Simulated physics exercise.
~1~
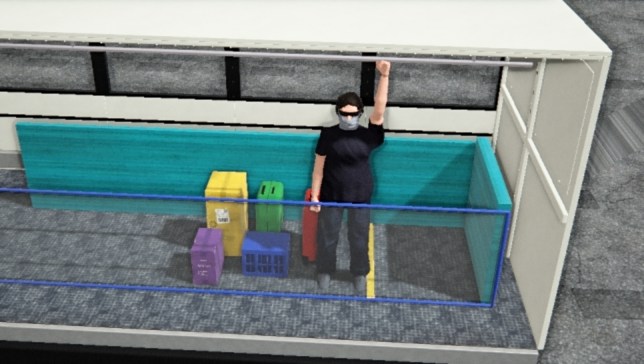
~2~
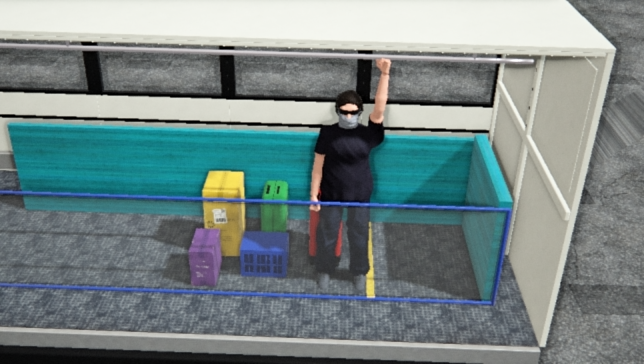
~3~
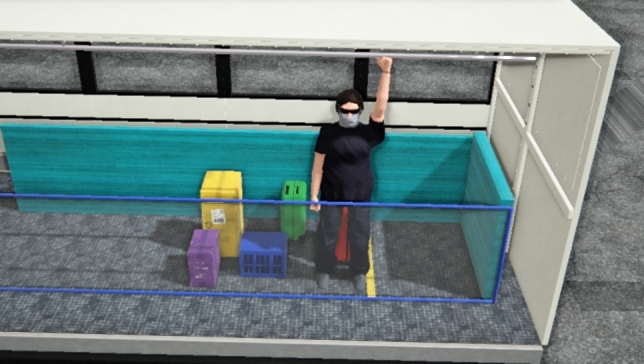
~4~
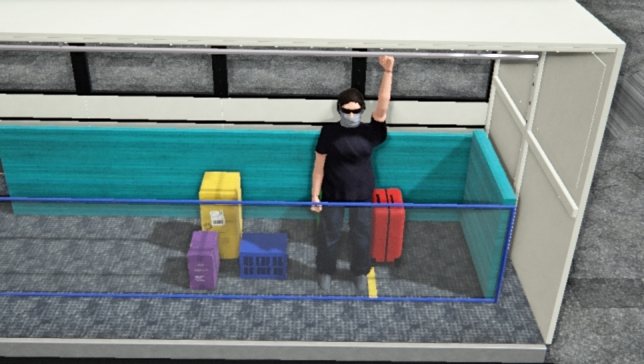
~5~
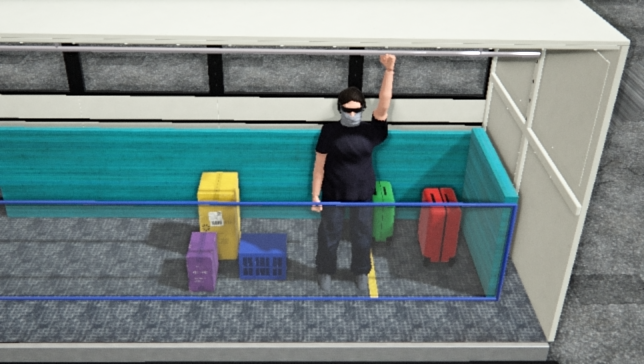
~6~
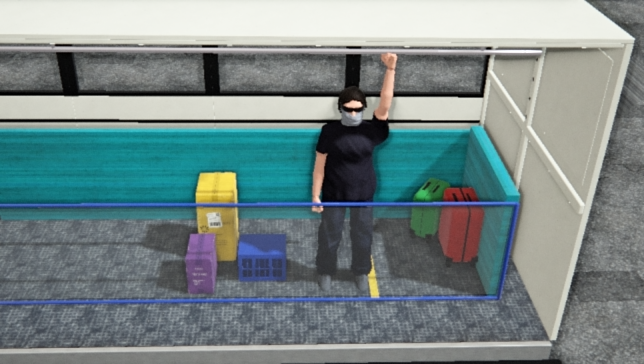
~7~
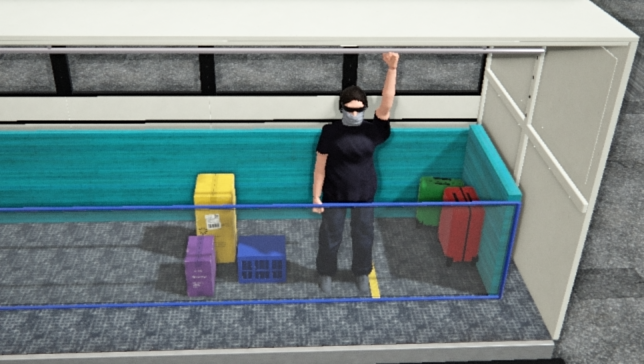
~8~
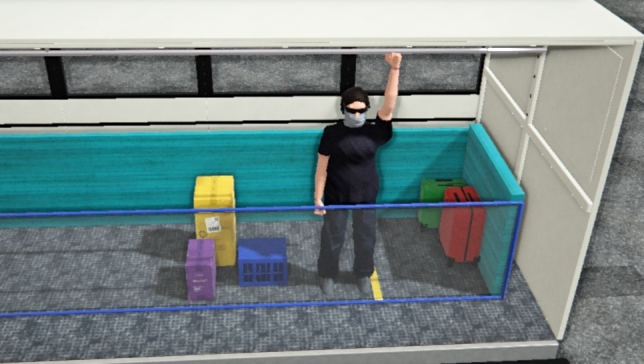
A red wheeled case and a smaller green one slide across the grey floor of a bus bay, seen from above through its open side, with a teal panel behind. A masked passenger in dark clothes and sunglasses stands still, one fist raised to the rail, with a yellow bag, a purple carton and a blue crate to the left. The red case passes behind the passenger's legs and over the yellow line, and the green one follows. Both stay upright and come to rest near the right end, while the other three pieces remain left of the line.
